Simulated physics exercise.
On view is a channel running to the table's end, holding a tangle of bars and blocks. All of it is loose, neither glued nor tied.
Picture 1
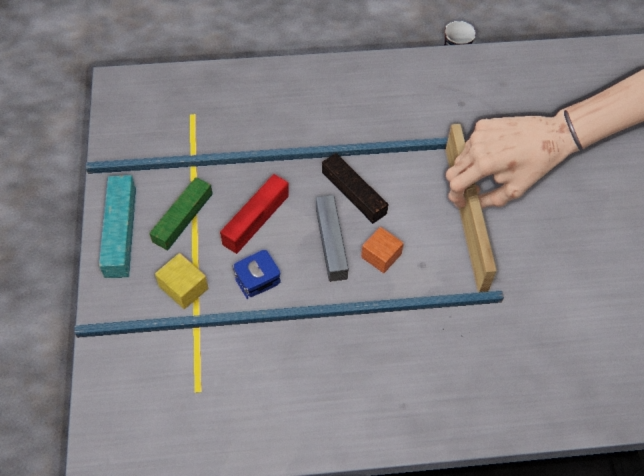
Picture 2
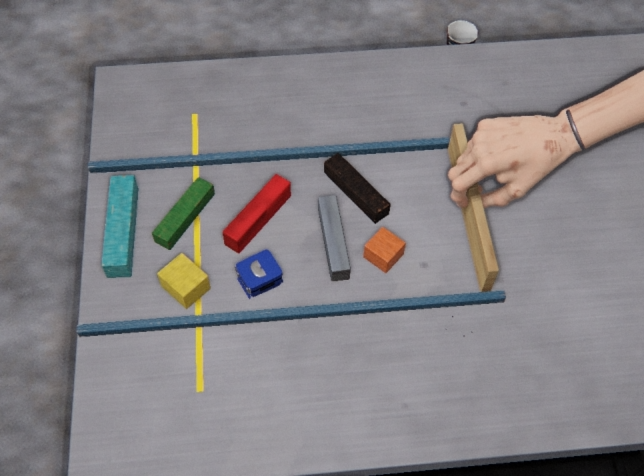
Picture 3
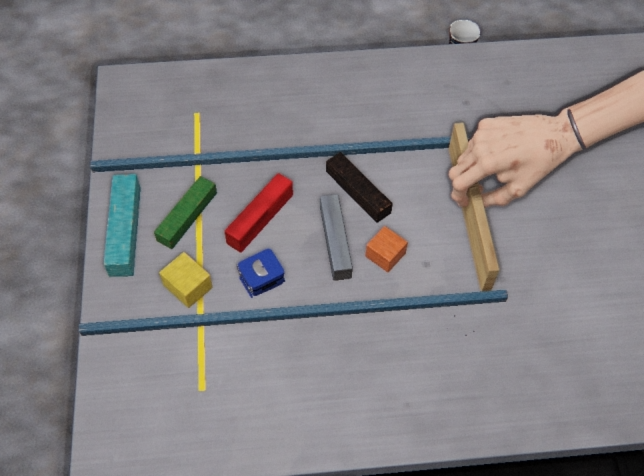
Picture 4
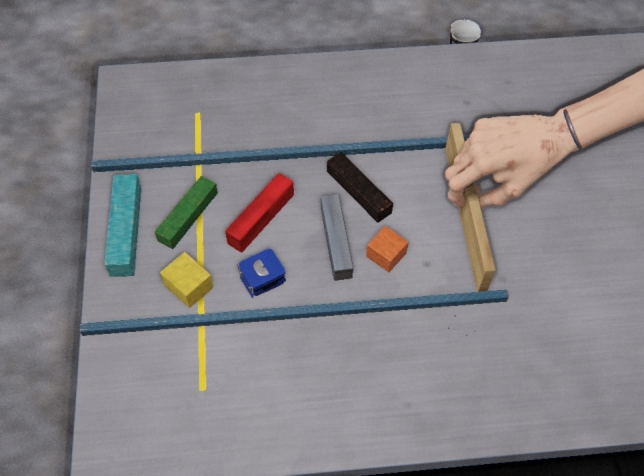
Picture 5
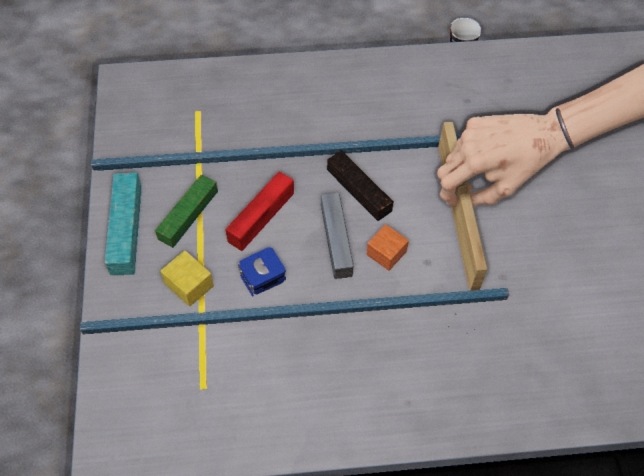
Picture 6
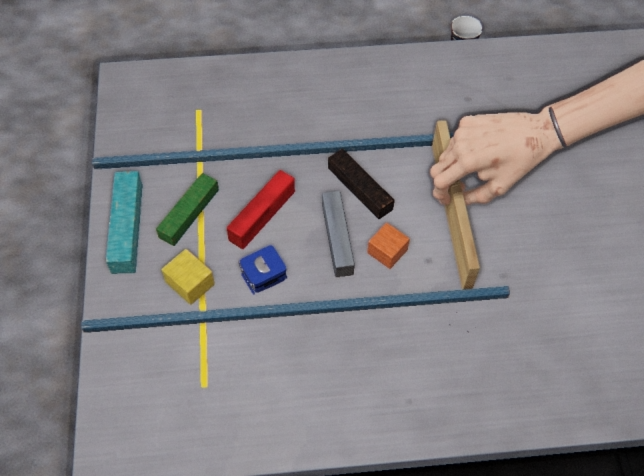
Hand holding a wooden board upright between two blue rails, then sliding it slightly left towards loose coloured bars and blocks.
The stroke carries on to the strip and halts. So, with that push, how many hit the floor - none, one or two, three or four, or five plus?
I'd say none.
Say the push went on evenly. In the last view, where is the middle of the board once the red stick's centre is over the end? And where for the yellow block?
Red stick: (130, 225); yellow block: (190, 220).
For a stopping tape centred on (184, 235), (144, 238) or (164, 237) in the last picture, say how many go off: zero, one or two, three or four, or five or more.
So, tape by tape, it's one to two, then three or four, then just one or two.
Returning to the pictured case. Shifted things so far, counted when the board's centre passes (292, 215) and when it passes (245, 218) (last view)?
Respectively 6 and 7.
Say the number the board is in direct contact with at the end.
My count gives 2.
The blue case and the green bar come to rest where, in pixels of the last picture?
Result: One at about (129, 290), the other at about (135, 202).
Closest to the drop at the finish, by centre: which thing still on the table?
Answer - the yellow block.
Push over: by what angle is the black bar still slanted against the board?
Angle: Around 0°.
A little later, none off yet; turquoise bar at rest near (125, 221); yellow block at rest near (188, 277); green bar at rest near (188, 209).
Next, none off yet; turquoise bar at rest near (125, 221); yellow block shifted about its own width near (129, 285); green bar shifted a little near (167, 206).
When it is over, the number that fall off is zero.
